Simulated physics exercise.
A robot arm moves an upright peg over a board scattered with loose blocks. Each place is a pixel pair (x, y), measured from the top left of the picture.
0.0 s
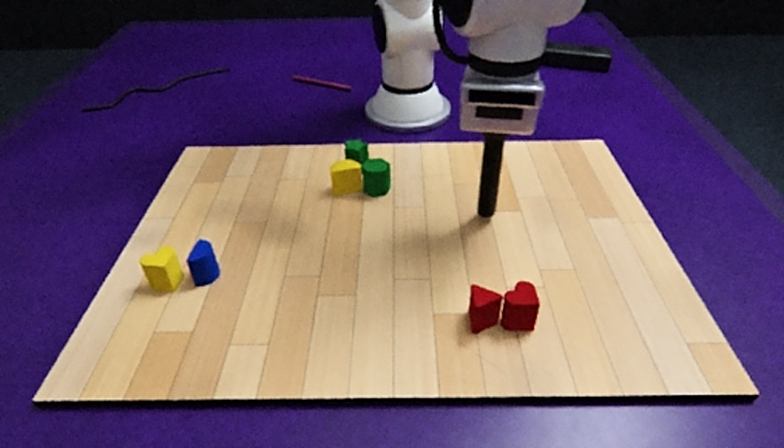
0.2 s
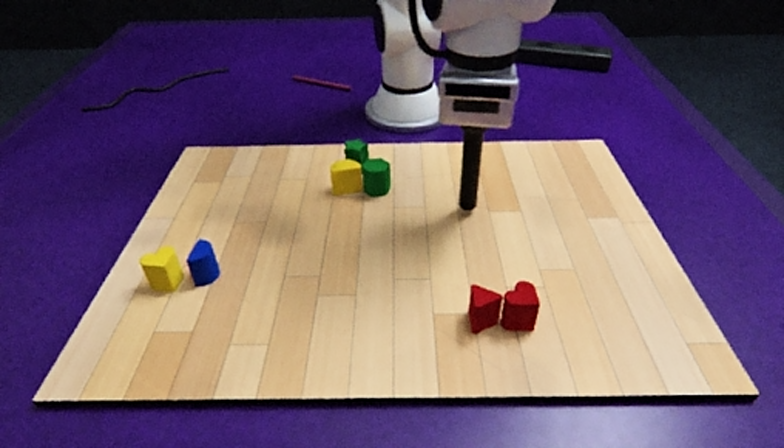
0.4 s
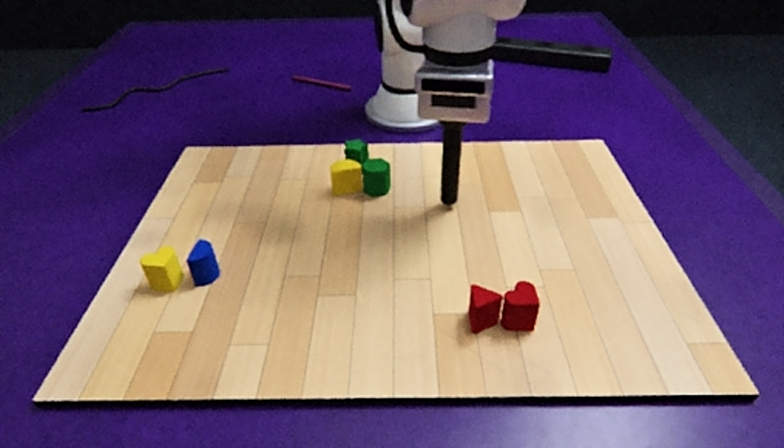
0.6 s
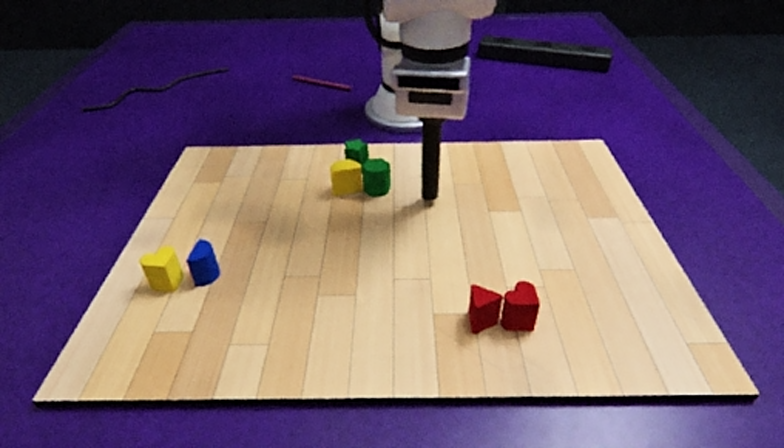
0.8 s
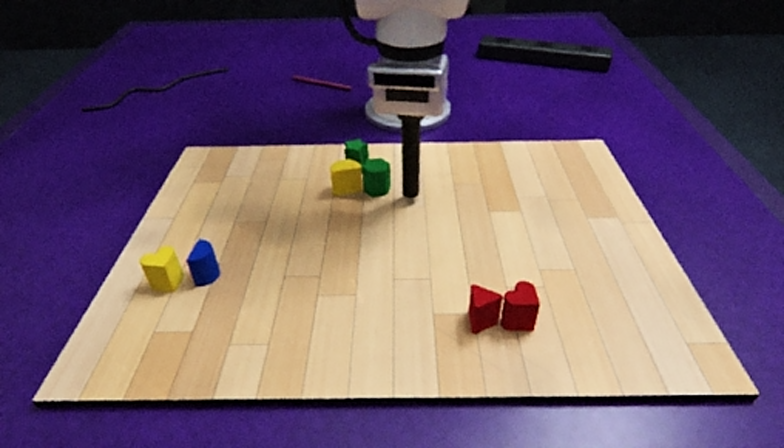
At first, a robot arm holds a black peg upright over a wooden board, right of a small cluster of one yellow and two green blocks. The arm then moves the peg steadily left and slightly back, until it is just right of the cluster, while every block stays still.
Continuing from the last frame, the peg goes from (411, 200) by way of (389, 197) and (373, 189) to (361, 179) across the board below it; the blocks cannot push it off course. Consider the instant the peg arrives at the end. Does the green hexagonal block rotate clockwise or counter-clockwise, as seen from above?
It spins with the clock.
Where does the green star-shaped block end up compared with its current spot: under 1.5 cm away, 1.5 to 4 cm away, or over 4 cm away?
The green star-shaped block moves 1.5-4 cm.
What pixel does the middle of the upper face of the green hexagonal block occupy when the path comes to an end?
The middle of its upper face will lie at (357, 145).
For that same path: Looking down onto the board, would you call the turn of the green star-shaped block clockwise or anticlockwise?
Twists anticlockwise.
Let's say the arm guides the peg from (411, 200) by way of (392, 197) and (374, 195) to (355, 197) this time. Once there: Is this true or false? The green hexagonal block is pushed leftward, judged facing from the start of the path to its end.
False.
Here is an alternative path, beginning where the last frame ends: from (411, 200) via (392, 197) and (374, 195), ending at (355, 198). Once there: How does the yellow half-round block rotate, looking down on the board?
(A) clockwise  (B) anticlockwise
The one that fits is B, anticlockwise.
On the path given first. Halfway along, peg (380, 187); yellow half-round block (340, 165); green hexagonal block (368, 159), turned 20° clockwise.
At the end, peg (360, 173); yellow half-round block (337, 164), turned 30° anticlockwise; green star-shaped block (350, 134), turned 30° anticlockwise; green hexagonal block (357, 145), turned 65° clockwise.
